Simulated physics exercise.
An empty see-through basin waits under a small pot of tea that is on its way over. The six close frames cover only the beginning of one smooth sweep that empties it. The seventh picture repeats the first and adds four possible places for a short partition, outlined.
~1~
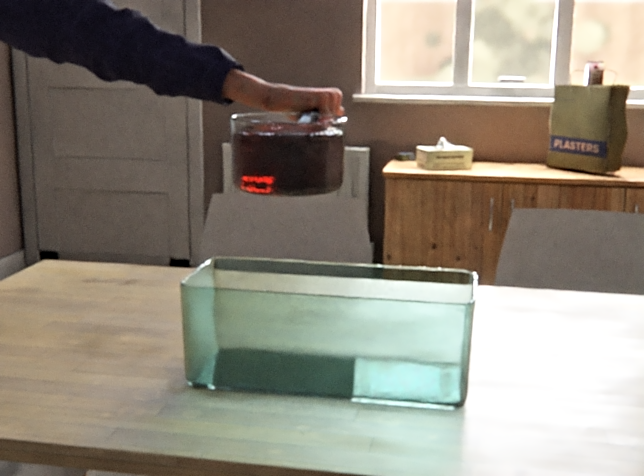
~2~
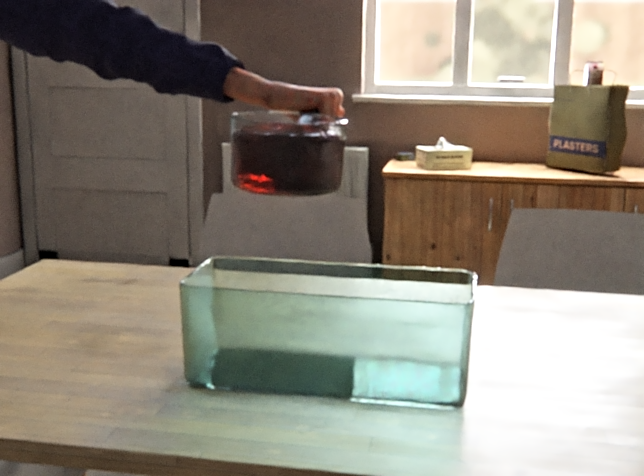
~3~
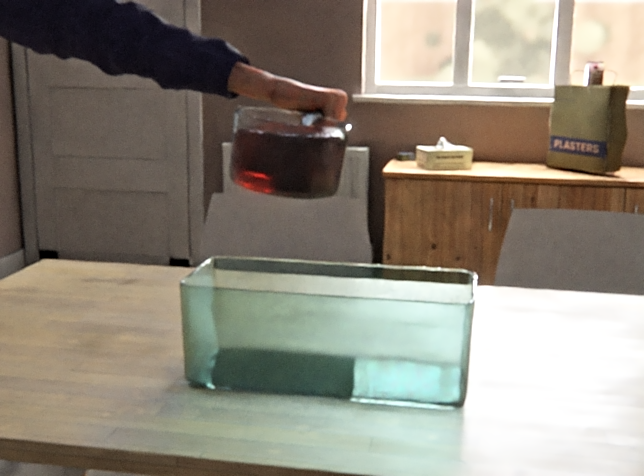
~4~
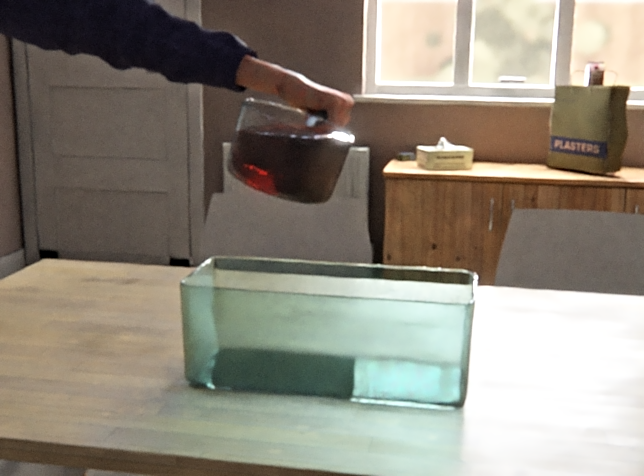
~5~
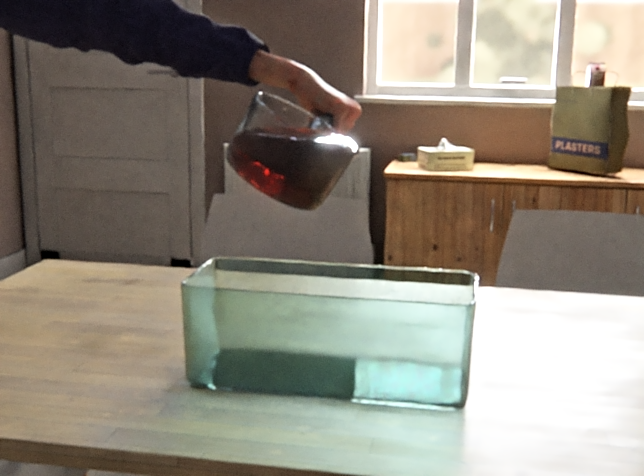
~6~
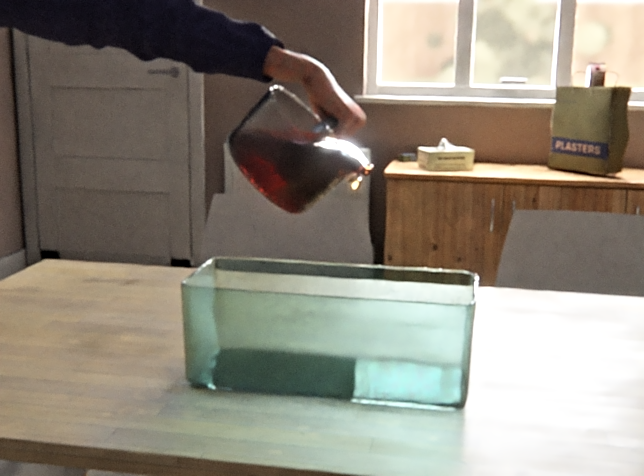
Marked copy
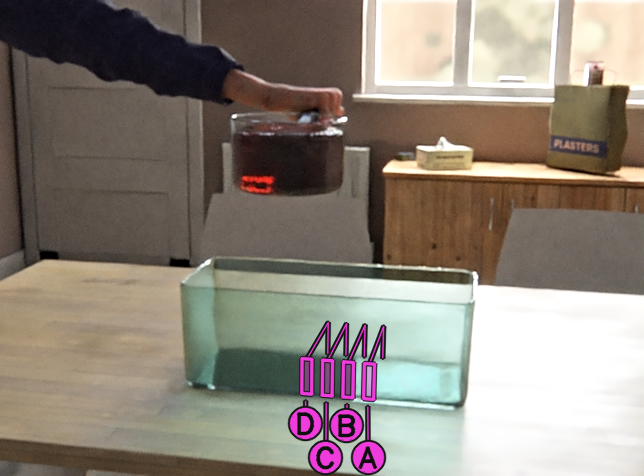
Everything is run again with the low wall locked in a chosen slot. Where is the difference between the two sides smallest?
Go for A.
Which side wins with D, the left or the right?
The right one.
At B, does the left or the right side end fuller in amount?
The right one.
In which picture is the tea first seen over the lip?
Picture 5.
On the marked copy, A at (367, 406); B at (346, 404); C at (326, 402); D at (305, 401).
If A is chosen, about 52 % ends left of the wall and 46 % right of it.
If B is chosen, about 30 % ends left of the wall and 68 % right of it.
If C is chosen, about 12 % ends left of the wall and 86 % right of it.
If D is chosen, about 11 % ends left of the wall and 87 % right of it.
